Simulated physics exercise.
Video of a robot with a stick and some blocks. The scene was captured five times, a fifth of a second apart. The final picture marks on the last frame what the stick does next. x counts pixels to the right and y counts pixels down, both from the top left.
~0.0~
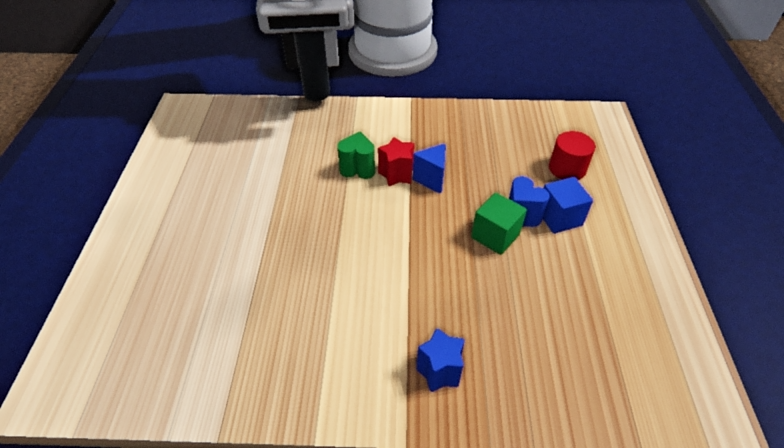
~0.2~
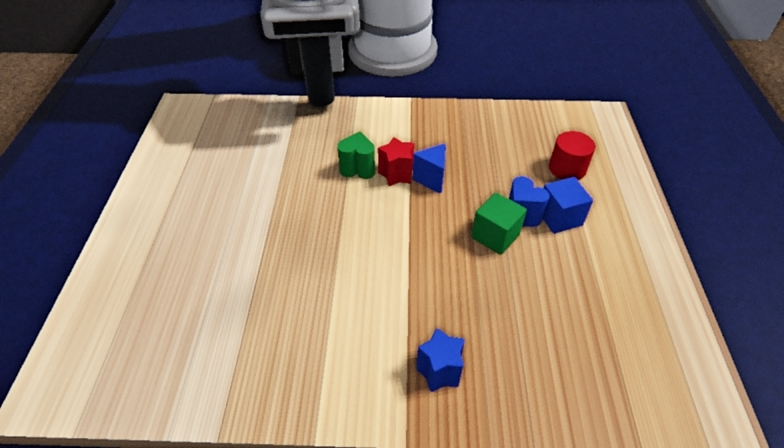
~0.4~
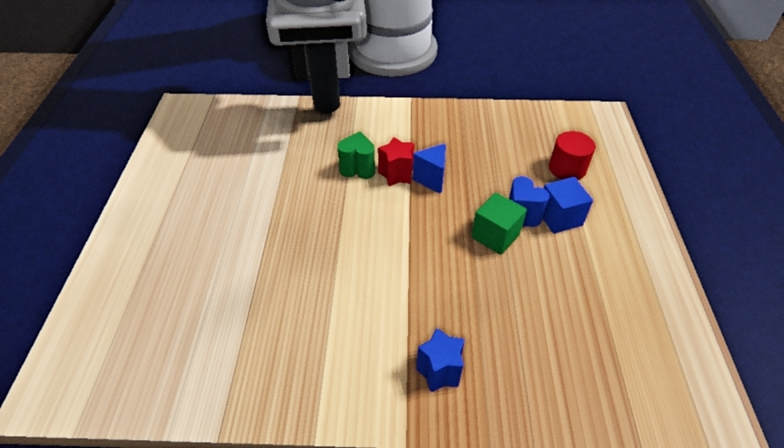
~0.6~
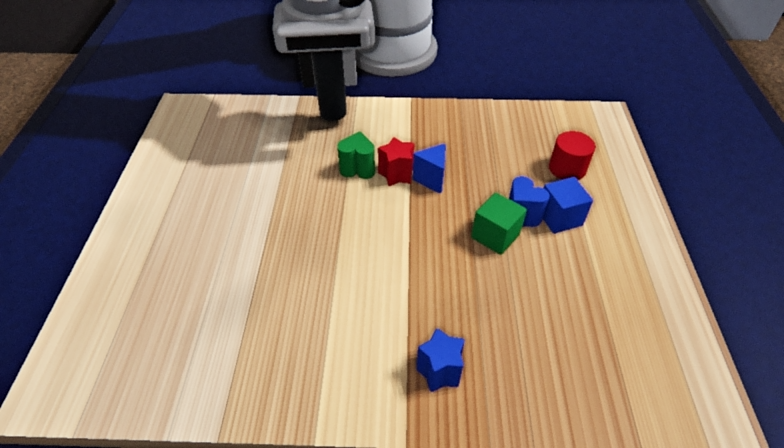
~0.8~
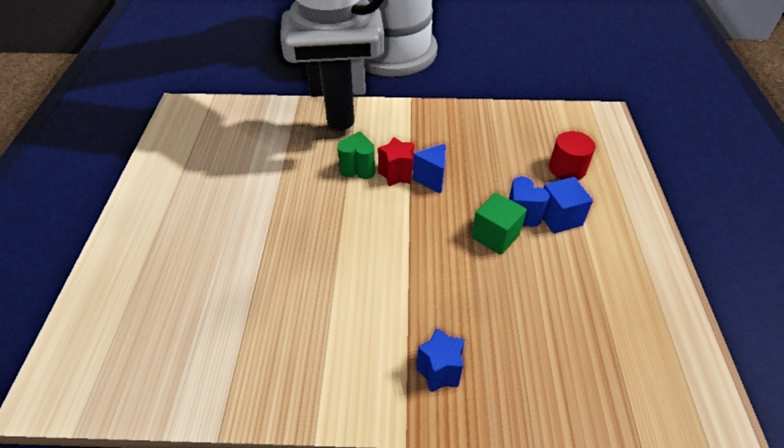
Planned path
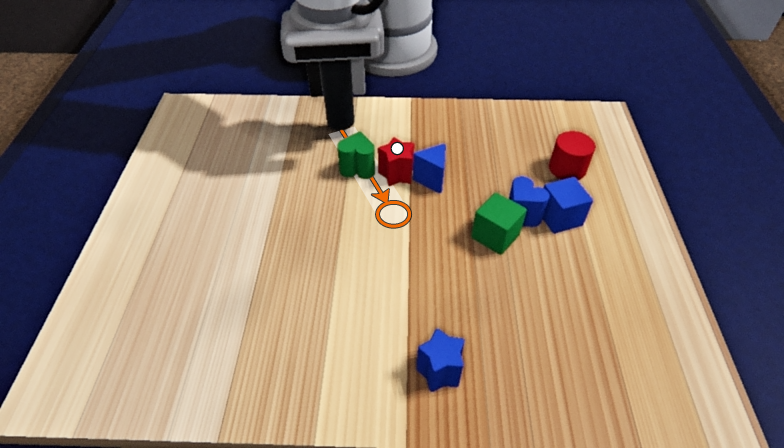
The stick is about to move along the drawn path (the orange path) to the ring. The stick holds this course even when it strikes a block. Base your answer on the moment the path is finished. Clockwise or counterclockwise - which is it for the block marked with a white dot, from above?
Seen from overhead, it turns anticlockwise.
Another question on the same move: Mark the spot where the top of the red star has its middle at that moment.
At (408, 159).
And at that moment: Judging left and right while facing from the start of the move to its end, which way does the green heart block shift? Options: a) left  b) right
Answer: B.
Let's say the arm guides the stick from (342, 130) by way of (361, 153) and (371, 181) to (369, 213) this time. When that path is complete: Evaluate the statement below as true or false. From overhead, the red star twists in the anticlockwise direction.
The claim holds.
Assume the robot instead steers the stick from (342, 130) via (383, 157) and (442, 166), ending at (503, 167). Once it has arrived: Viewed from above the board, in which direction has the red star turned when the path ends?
In a top view, it turns clockwise.
The drawn path runs from (342, 130) directly to (394, 214); the dot is on the red star.
On the path given first. One third of the way, stick at (357, 147); green heart block at (359, 149), turned 20° clockwise.
Two thirds of the way, stick at (375, 175); green heart block at (364, 178), turned 60° clockwise; red star at (405, 154), turned 45° anticlockwise; blue triangular piece at (440, 153), turned 15° clockwise.
At the end, stick at (394, 206); green heart block at (360, 193), turned 100° clockwise; red star at (408, 159), turned 80° anticlockwise; blue triangular piece at (440, 152), turned 20° clockwise.
